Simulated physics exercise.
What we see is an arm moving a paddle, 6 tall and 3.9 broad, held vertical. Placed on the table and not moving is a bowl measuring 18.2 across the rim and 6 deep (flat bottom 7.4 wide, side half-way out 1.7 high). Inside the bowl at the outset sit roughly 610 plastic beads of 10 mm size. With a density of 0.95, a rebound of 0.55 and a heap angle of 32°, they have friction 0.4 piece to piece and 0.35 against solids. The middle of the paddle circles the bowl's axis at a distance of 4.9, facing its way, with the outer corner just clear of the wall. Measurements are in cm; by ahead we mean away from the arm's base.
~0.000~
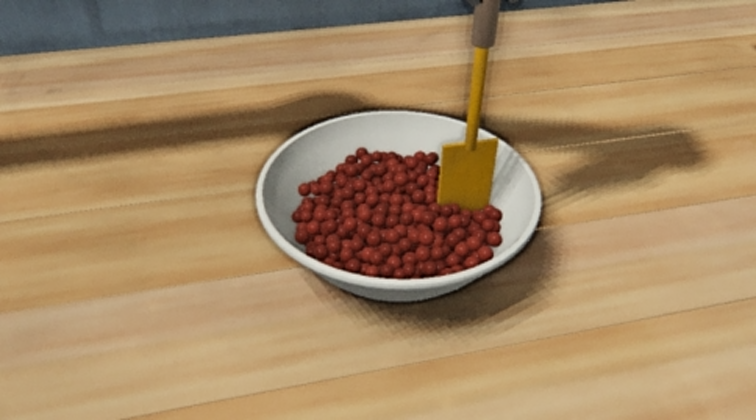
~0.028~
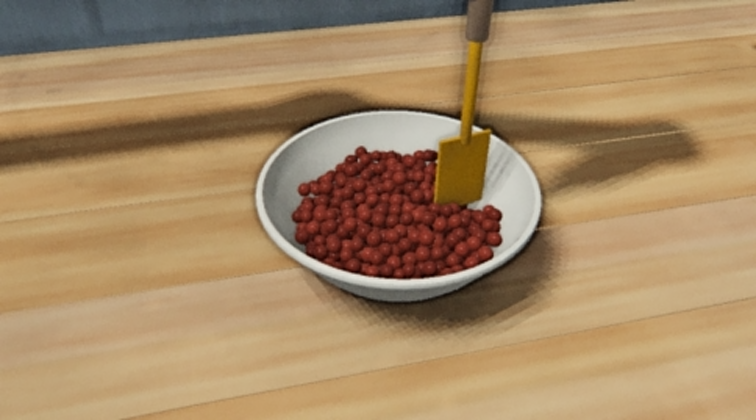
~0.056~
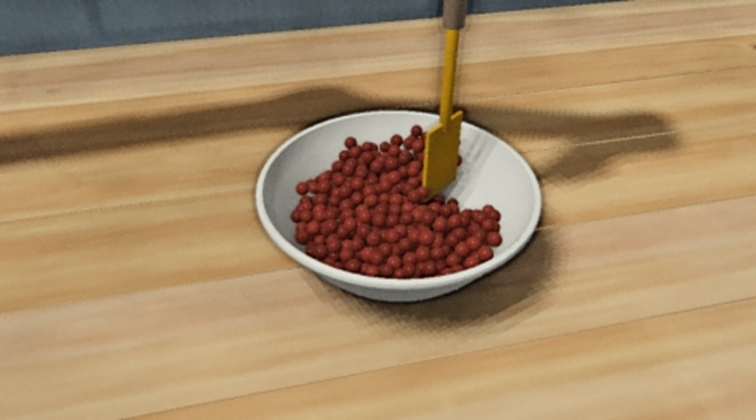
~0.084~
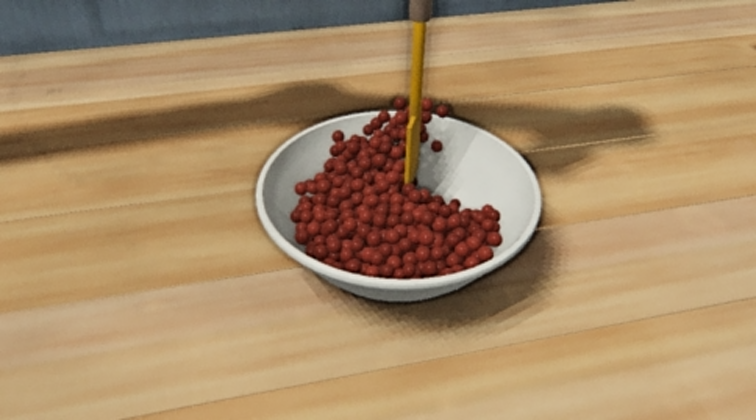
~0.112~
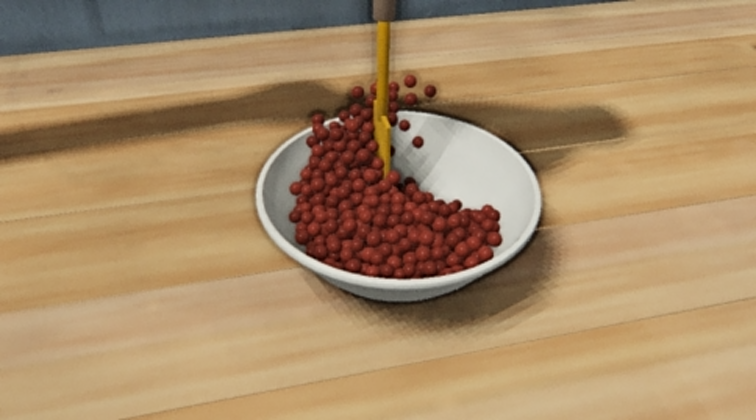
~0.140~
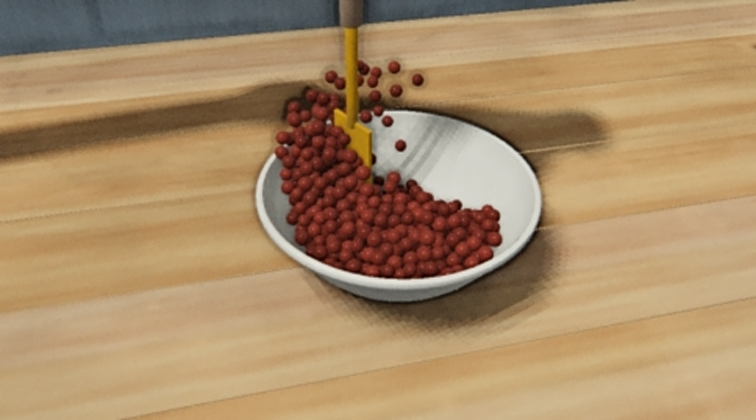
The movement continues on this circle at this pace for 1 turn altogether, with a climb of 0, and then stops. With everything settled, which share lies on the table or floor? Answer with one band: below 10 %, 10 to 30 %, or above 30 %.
Above 30 %.
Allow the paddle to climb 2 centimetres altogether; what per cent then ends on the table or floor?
Near 20 in a hundred.
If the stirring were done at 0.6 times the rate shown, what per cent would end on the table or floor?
I'd say about 20 %.
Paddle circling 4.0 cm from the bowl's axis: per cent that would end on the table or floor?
It would come to about 40 per cent.
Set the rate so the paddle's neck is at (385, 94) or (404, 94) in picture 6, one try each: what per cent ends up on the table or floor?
First try: Around 30 %; second try: Around 20 %.
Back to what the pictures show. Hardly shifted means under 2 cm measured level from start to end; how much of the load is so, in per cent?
Roughly 30 per cent.
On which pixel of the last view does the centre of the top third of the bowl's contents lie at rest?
It is centred near (407, 184).
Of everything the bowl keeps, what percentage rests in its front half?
About 35 %.
After 0.23 s, 206° round, highest piece 11 above the table; 531 in the bowl, 4 on the table or floor, 77 in flight or on the tool.
After 0.32 s, 296° round, highest piece 12 above the table; 457 in the bowl, 66 on the table or floor, 89 in flight or on the tool.
After 0.57 s, 0° round, highest piece 7 above the table; 381 in the bowl, 231 on the table or floor.
After 1.27 s, 0° round, highest piece 6 above the table; 381 in the bowl, 231 on the table or floor.
At rest, 381 in the bowl, 231 on the table or floor. That is 38 % on the table or floor.
